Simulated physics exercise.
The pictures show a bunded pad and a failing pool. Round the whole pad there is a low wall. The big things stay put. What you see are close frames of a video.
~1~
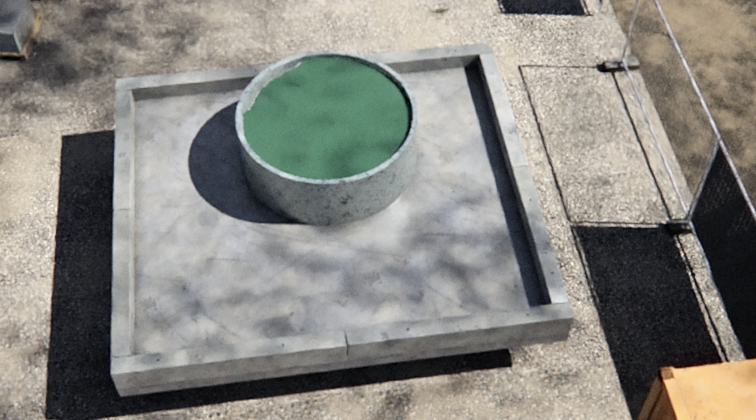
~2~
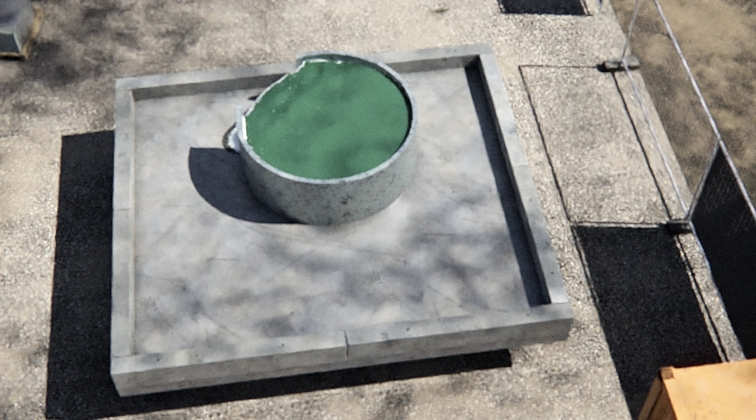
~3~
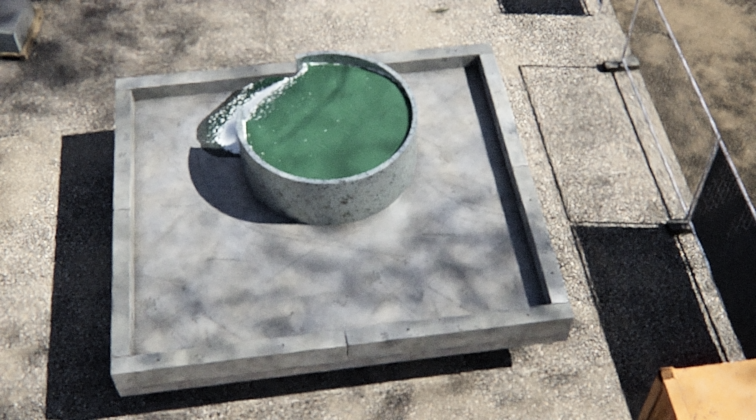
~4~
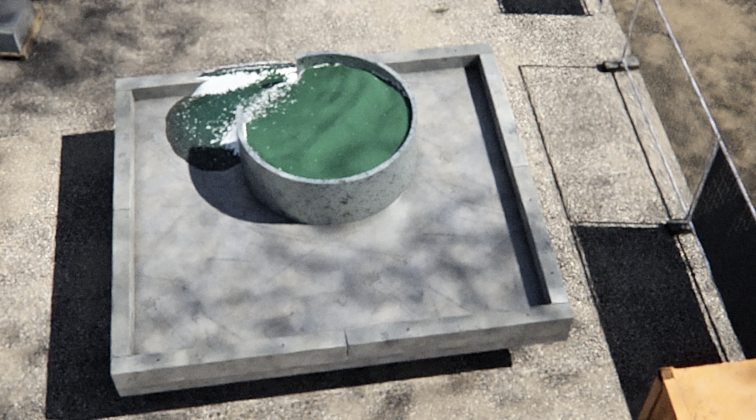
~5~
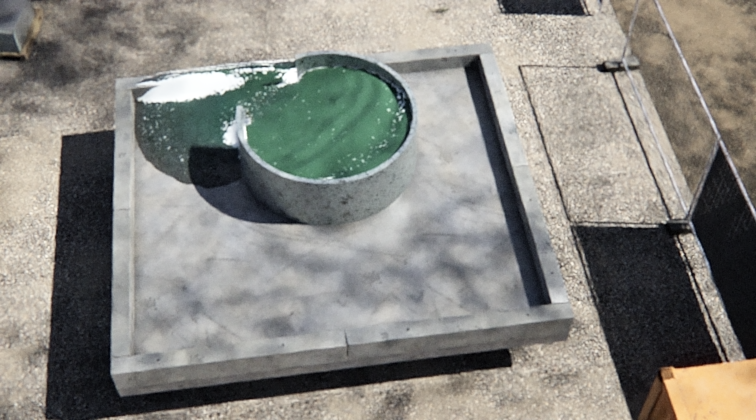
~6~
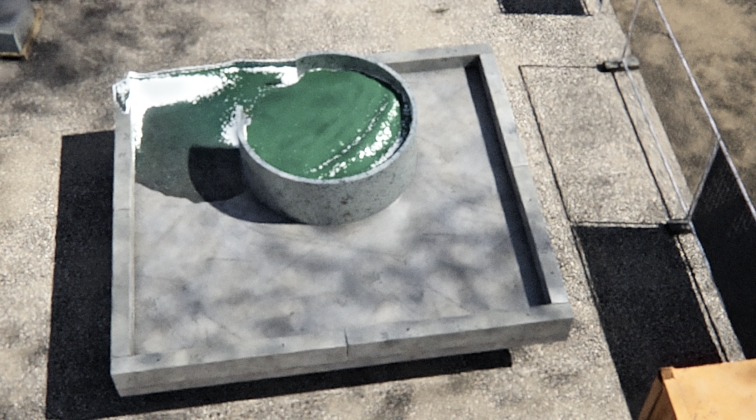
Green water burst through a gap in the far left side of a round concrete pool, then spread in a foamy sheet across the walled pad to its upper left corner while ripples crossed the pool.
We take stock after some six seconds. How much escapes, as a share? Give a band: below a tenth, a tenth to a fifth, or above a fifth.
Out of it all, the share that escapes goes past a fifth.
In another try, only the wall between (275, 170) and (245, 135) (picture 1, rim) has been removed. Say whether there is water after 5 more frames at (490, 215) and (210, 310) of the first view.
First point bare, second point swamped.
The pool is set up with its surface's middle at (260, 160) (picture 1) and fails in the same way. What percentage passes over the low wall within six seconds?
Measured share: Close to 28 per cent.
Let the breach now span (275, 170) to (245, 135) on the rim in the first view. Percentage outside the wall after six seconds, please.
About 10 %.
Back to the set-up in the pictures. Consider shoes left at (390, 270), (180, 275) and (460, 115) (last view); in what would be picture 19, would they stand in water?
First spot high and dry, second spot swamped, third spot swamped.
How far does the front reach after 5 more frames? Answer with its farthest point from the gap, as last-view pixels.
Somewhere close to (468, 68).
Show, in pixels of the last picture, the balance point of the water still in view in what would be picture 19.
The balance point is around (284, 150).
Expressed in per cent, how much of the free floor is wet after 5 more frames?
I'd put it at roughly 30 per cent.
A moment on, water covers 25 % of the floor; the low wall has let 4 % over.
Next, water covers 25 % of the floor; the low wall has let 8 % over.
Then, water covers 45 % of the floor; the low wall has let 22 % over.
Later, water covers 70 % of the floor; the low wall has let 27 % over.
In the end, water covers 80 % of the floor; the low wall has let 28 % over.
